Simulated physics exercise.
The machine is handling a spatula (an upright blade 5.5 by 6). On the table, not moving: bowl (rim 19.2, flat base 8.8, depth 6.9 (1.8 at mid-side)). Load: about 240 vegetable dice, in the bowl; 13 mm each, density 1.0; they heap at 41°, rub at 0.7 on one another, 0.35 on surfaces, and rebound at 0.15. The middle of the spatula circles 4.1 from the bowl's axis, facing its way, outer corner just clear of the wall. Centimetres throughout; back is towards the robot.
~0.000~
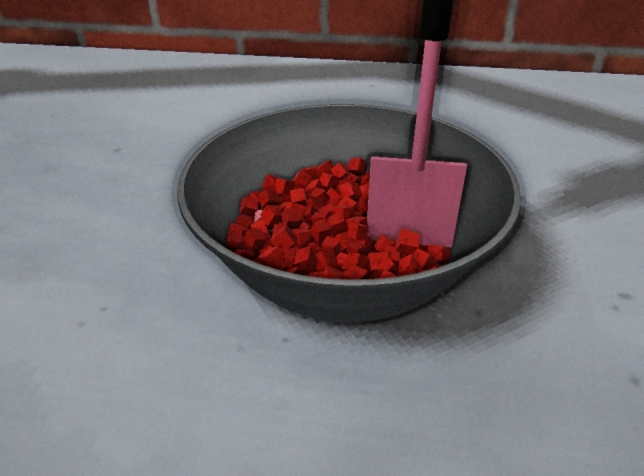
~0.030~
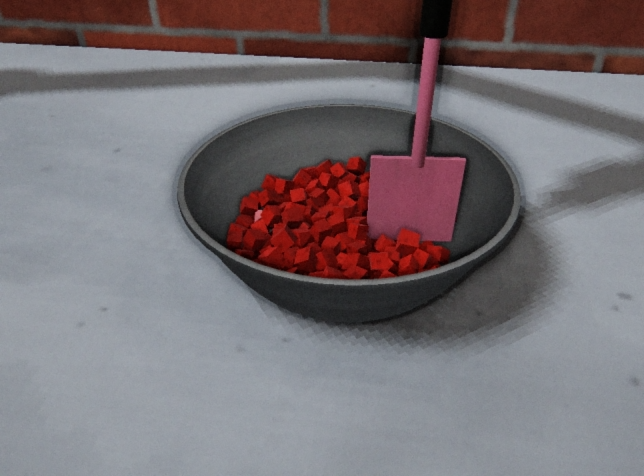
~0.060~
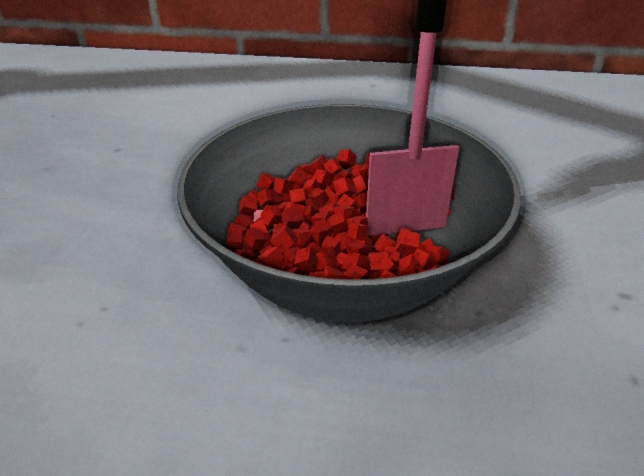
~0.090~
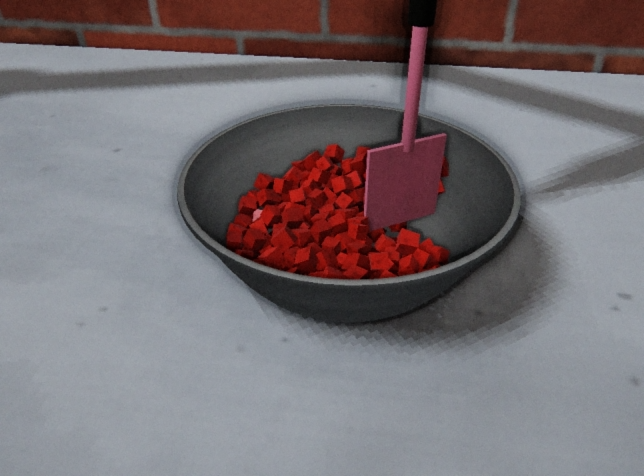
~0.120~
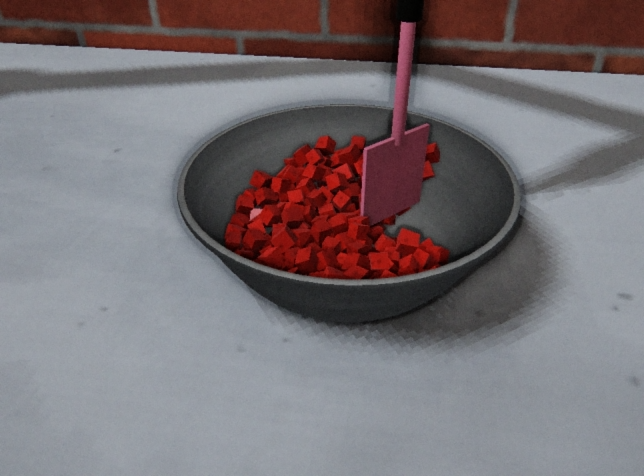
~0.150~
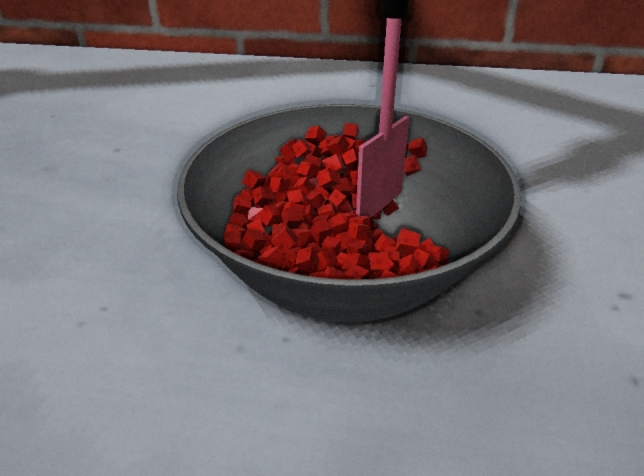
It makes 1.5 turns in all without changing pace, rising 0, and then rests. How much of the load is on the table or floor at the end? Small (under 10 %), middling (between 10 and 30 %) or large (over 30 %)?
A middling share, between 10 and 30 %, ends on the table or floor.
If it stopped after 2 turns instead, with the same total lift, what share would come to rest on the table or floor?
It would be near 25 per cent.
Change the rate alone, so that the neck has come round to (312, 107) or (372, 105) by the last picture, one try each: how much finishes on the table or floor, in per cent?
Some 50 and 20 per cent.
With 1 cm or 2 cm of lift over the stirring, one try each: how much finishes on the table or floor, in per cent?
Some 10 and 10 per cent.
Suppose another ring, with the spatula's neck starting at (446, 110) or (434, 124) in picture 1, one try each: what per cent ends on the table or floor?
Some 10 and 20 per cent.
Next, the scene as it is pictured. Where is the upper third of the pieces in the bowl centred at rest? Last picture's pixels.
Near (280, 243).
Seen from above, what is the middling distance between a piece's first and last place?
Some 5 cm.
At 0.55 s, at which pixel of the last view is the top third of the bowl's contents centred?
Around (375, 251).
By 0.55 s, 249° round, highest piece 8 above the table; 231 in the bowl, 7 on the table or floor, 2 in flight or on the tool.
By 0.95 s, 77° round, highest piece 9 above the table; 218 in the bowl, 18 on the table or floor, 4 in flight or on the tool.
By 1.35 s, 180° round, highest piece 7 above the table; 203 in the bowl, 37 on the table or floor.
By 2.05 s, 180° round, highest piece 7 above the table; 203 in the bowl, 37 on the table or floor.
Final count, 203 in the bowl, 37 on the table or floor. That is 15 % on the table or floor.
